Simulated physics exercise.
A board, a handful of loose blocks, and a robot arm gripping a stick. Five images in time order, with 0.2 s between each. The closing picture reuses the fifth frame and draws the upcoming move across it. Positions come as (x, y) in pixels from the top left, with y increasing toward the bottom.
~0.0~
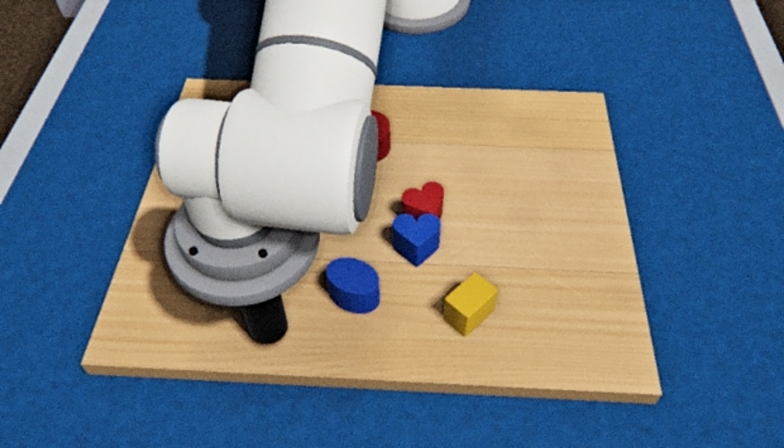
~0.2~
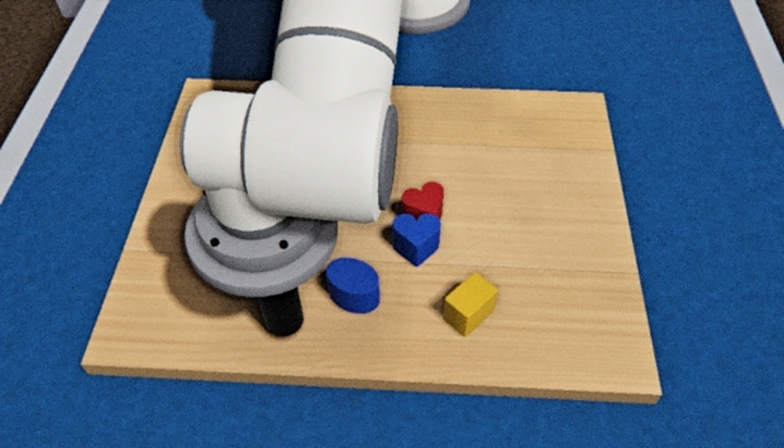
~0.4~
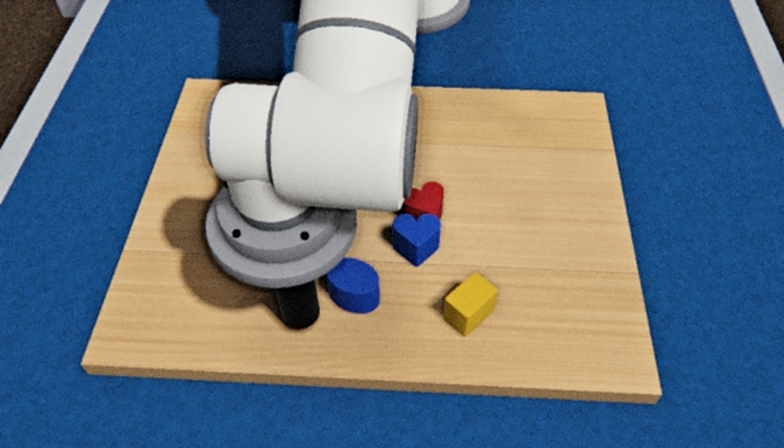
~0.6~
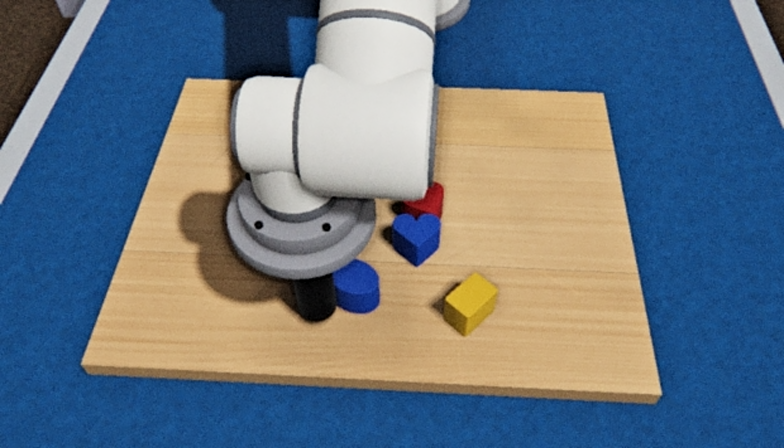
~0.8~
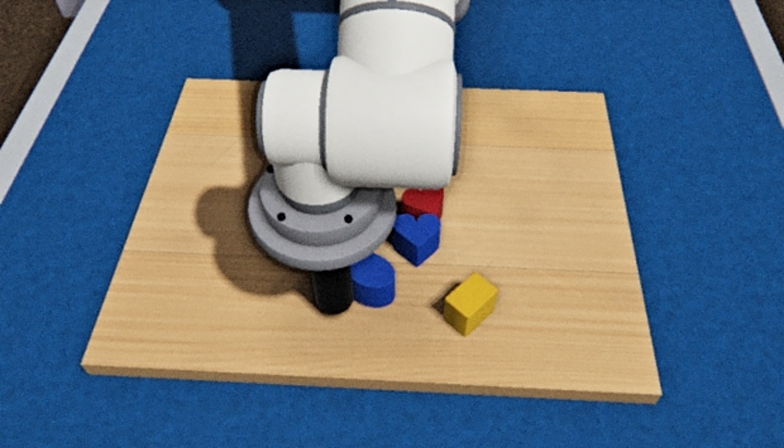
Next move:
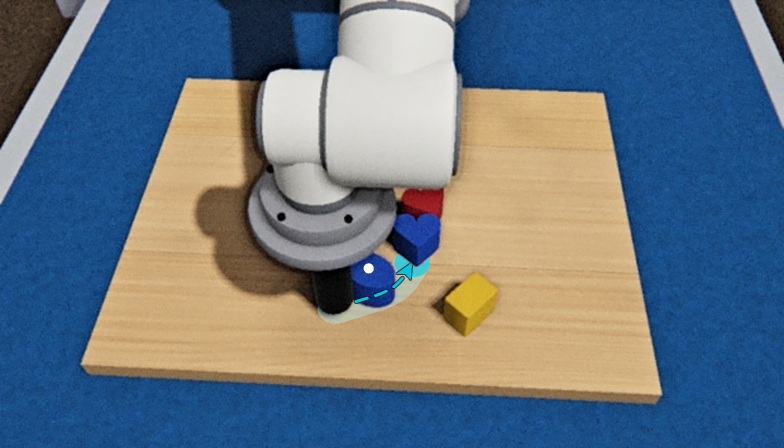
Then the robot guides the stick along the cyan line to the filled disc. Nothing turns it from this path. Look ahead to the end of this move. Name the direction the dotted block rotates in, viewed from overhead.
From the top, the block rotates clockwise.
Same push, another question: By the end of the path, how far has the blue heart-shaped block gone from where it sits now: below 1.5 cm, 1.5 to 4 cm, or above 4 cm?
I reckon it covers more than 4 cm.
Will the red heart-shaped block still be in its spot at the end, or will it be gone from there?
By the time the path is finished, it has moved at least a centimetre.
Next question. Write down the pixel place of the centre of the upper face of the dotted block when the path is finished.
Its top centre lands on (449, 233).
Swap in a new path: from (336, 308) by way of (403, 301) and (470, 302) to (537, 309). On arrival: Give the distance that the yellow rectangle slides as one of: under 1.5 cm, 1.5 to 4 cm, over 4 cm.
More than 4 cm.
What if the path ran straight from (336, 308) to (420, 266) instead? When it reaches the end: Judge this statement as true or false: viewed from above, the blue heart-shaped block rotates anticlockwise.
The claim holds.
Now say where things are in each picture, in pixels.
The first picture shows tip of the stick (269, 328), middles of tops, blue oval (352, 275), blue heart-shaped block (417, 226), red heart-shaped block (425, 197), yellow rectangle (472, 294).
The second picture shows stick (285, 320), nothing pushed.
The third picture shows stick (301, 313), nothing pushed.
The fourth picture shows stick (318, 306), nothing pushed.
The fifth picture shows stick (335, 299), blue oval (369, 268), blue heart-shaped block (417, 226), red heart-shaped block (425, 197), yellow rectangle (472, 294).
The line goes from (336, 308) by way of (368, 298) and (396, 285) to (412, 262); the dot is on the blue oval.
What follows on the original path. Halfway along, stick (384, 284); blue oval (418, 255); blue heart-shaped block (427, 225), turned 20° anticlockwise; red heart-shaped block (425, 194).
At the end, stick (413, 253); blue oval (449, 233), turned 35° clockwise; blue heart-shaped block (463, 202), turned 35° anticlockwise; red heart-shaped block (429, 188), turned 50° anticlockwise; yellow rectangle unmoved.
